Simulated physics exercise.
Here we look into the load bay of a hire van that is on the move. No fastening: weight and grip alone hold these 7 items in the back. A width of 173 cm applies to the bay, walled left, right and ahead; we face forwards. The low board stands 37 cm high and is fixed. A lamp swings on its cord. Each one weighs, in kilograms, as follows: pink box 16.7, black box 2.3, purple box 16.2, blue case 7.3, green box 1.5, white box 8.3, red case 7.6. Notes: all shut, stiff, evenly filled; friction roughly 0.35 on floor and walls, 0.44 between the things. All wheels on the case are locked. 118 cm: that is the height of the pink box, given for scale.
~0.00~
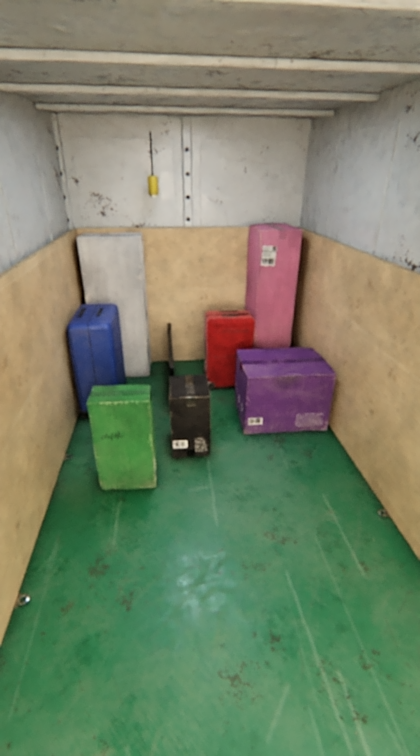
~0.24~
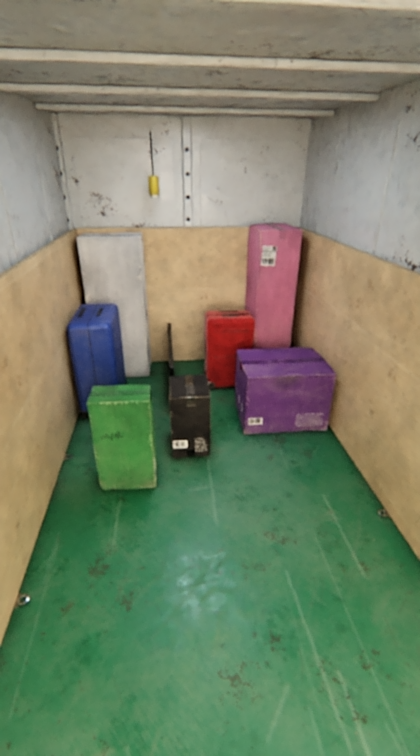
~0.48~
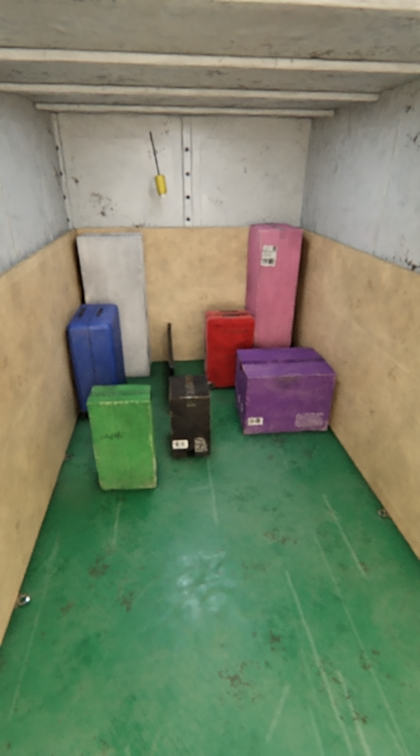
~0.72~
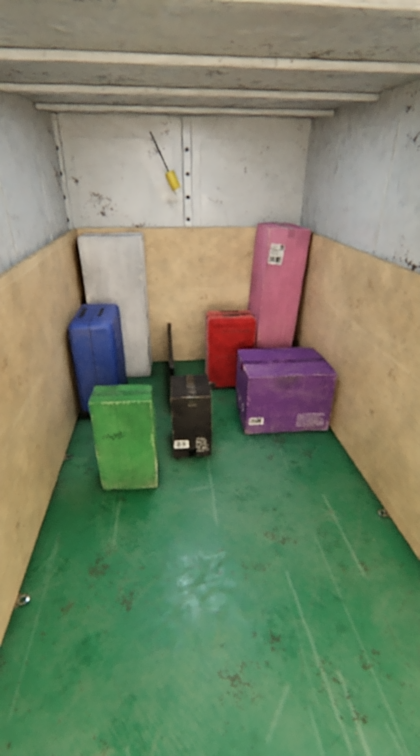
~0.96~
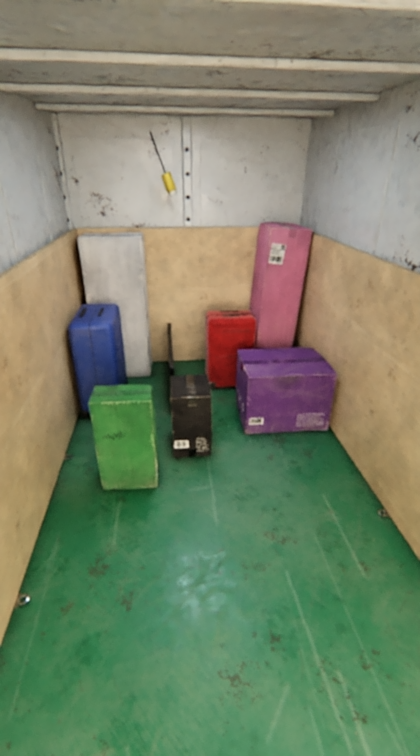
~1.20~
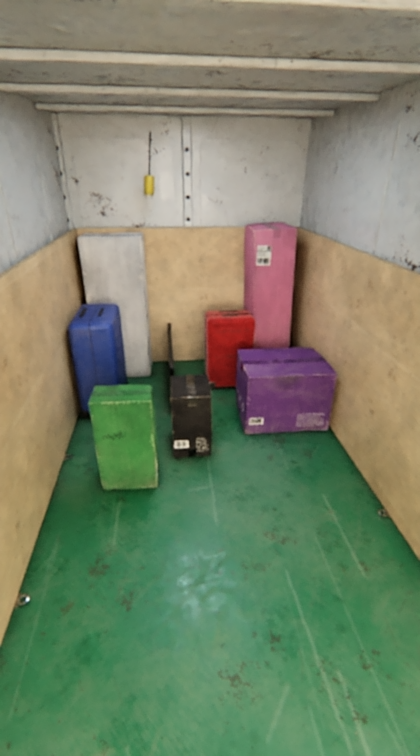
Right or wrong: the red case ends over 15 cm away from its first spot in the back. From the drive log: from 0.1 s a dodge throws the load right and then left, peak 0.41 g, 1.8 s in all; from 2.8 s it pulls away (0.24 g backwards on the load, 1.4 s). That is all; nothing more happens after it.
Right.
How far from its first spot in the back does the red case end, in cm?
Net distance near 26 cm.
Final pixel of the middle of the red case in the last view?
It stops at about (197, 352).
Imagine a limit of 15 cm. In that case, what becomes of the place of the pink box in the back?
The pink box moves off its spot.
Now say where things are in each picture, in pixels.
No push; red case (228, 349); pink box (269, 304), in the first picture.
Load feels 0.13 g right; purple box (280, 389); blue case (100, 360), in the second picture.
Load feels 0.35 g right; green box (126, 438); white box (119, 308), in the third picture.
Load feels 0.26 g right; pink box (273, 303) leaning 3°; black box (191, 416), in the fourth picture.
No push; pink box (274, 302) leaning 3°; purple box (281, 389), in the fifth picture.
Load feels 0.18 g left; red case (229, 349); green box (127, 438), in the sixth picture.
After 1.50 s, load feels 0.36 g left; red case slid 8 cm near (219, 350); pink box leaning 10°.
After 1.70 s, load feels 0.18 g left; red case slid 19 cm near (205, 350); pink box leaning 20°.
After 1.80 s, load feels 0.09 g left; red case slid 25 cm near (197, 351); pink box leaning 27°.
After 3.90 s, load feels 0.24 g backwards; red case slid 26 cm near (197, 352); pink box leaning 29°; white box leaning 8°.
At rest (4.7 s), not toppled but over 15 cm from the start, pink box, white box and red case; the other 4 in place, give or take 15 cm. In the last view, red case near (197, 352).
